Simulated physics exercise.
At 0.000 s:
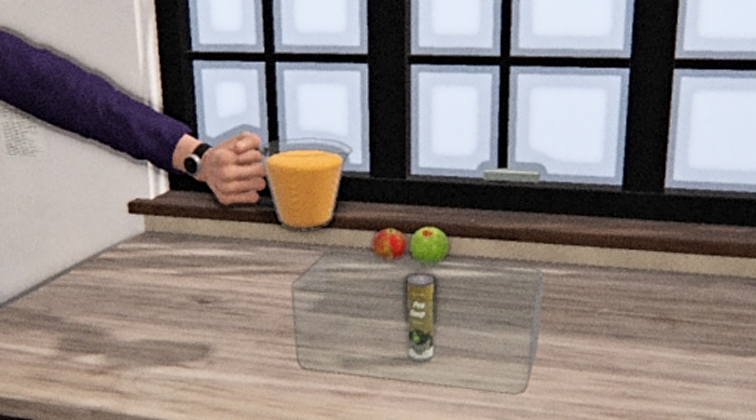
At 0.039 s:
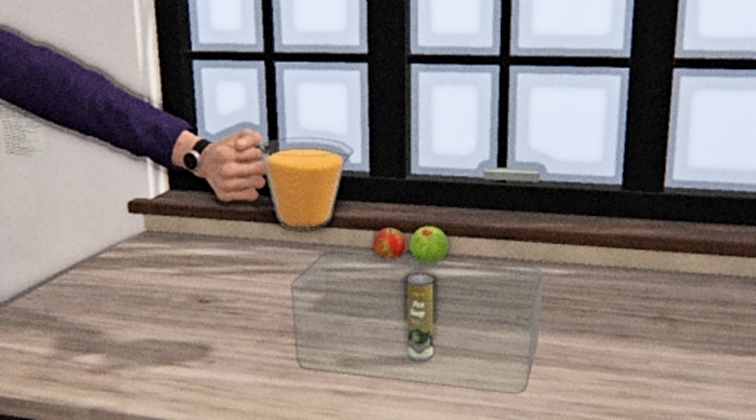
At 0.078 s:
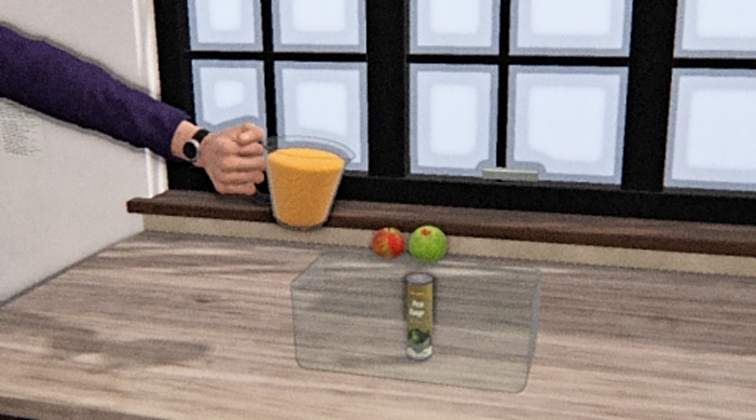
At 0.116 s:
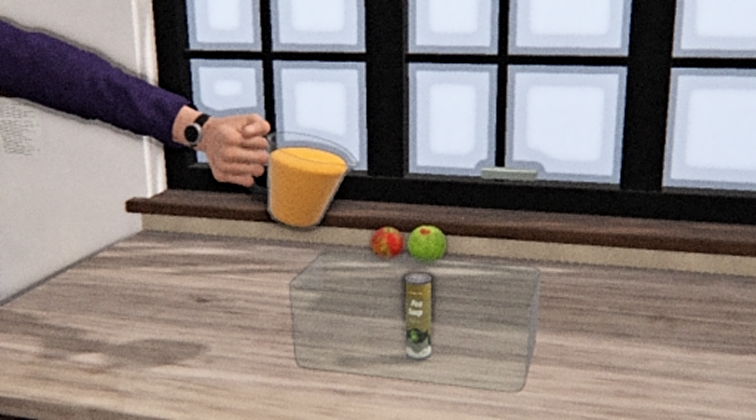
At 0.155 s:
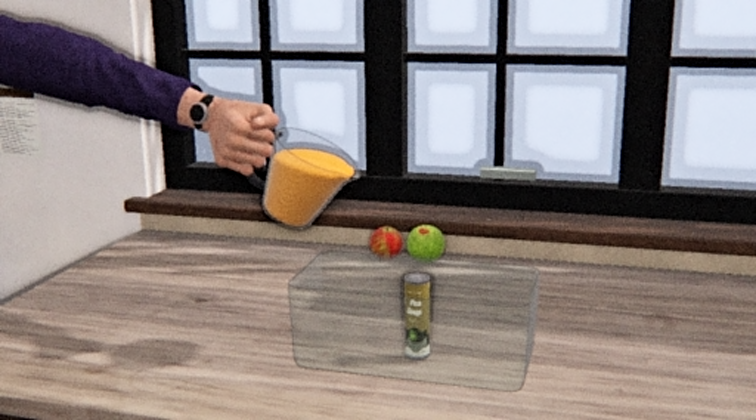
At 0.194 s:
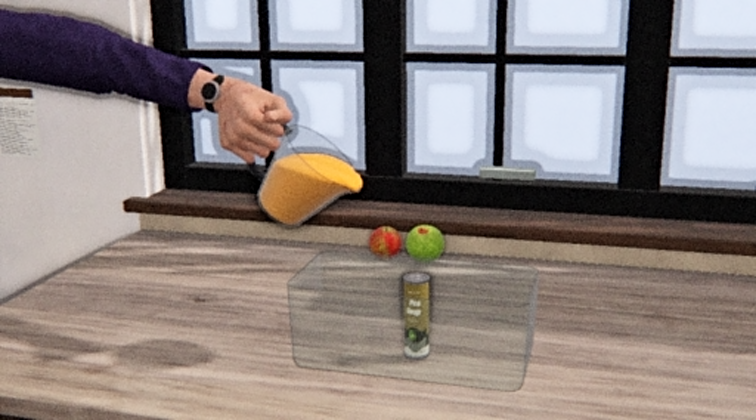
At first, a hand holds a measuring jug of orange juice upright above and to the left of a clear oblong basin, with a tin and two apples nearby. The hand then tilts the jug to the right, slightly and then more steeply, until the juice reaches the lip.
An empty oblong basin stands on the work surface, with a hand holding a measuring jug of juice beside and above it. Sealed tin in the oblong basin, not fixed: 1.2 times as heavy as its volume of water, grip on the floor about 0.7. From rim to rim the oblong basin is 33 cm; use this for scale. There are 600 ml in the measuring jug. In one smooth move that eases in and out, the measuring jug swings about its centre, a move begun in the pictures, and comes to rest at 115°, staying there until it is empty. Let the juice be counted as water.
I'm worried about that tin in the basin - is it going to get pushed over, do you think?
It's going to stay vertical.
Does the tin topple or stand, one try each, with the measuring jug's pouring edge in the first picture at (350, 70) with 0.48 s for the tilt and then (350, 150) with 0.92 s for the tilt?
First it tips over; then it stays on its base.
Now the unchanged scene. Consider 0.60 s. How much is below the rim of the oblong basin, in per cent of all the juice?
Some 94 per cent.
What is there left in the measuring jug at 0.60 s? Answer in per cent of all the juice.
About 1 % is still there.
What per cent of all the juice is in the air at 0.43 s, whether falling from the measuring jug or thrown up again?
Roughly 22 percent.
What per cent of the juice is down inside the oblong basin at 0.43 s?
Around 52 percent.
Then, 0.43 s in, the tilt is 112° and 26 per cent is still to pour; the tin stands where it began.
Then, 0.60 s in, the tilt is 115° and 1 per cent is still to pour; the tin stands 1 cm from where it began.
Then, 0.78 s in, the tilt is 115° and 0 per cent is still to pour; the tin stands 1 cm from where it began.
Then, 0.98 s in, the tilt is 115° and 0 per cent is still to pour; the tin stands 1 cm from where it began.
Finally, the tin stands 1 cm from where it began.
